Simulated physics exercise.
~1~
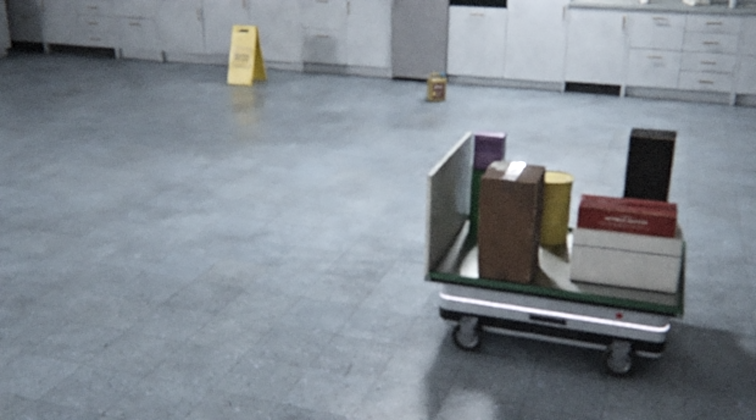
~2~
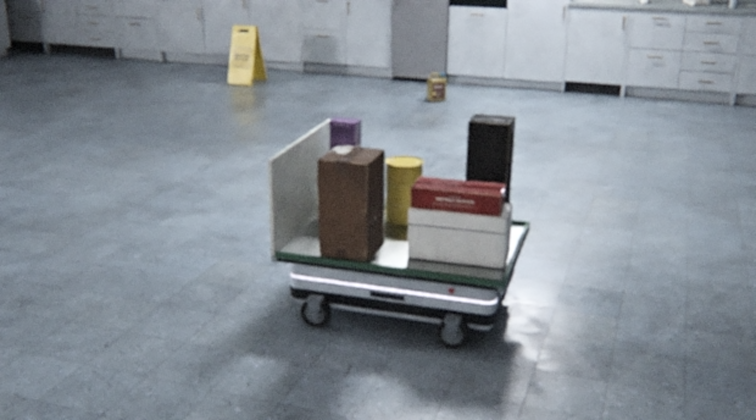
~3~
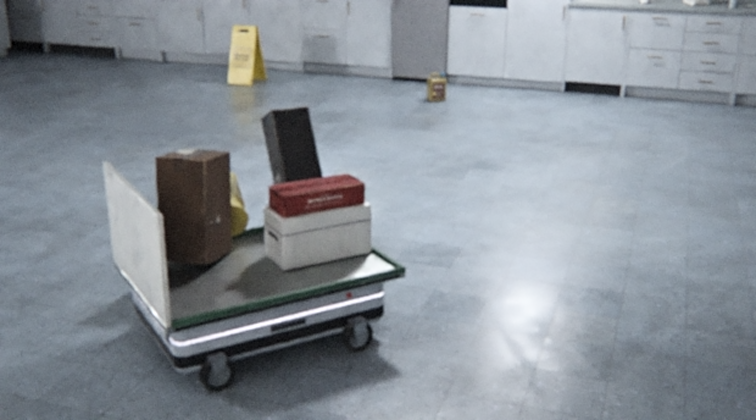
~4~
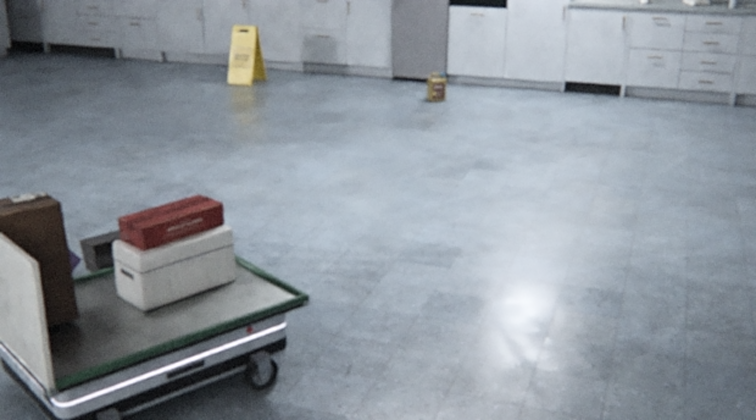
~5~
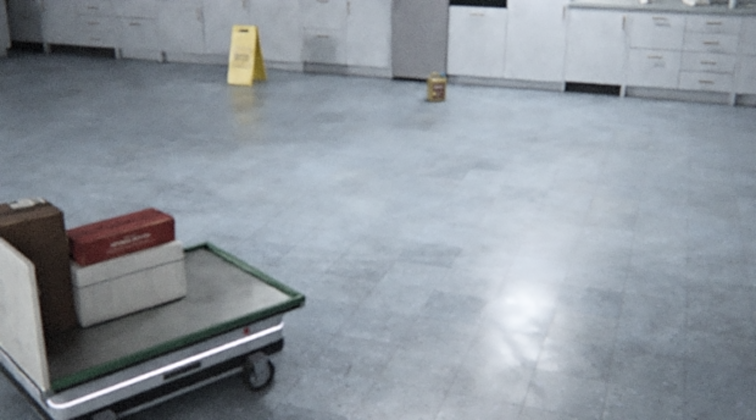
A low flat cart with a tall pale board at its left end rolls leftward across a grey tiled floor, seen from above in a room with white cabinets and a yellow floor sign at the back. It carries a brown box, purple box, yellow and green canisters, an upright black box, and a red parcel on a white toolbox. As the cart swings round toward the viewer, the black box leans and the yellow canister tips over. The black box then topples onto its side behind the toolbox and drops from view. The toolbox and red parcel slide toward the brown box, still stacked, as the cart ends partly out of view at lower left.
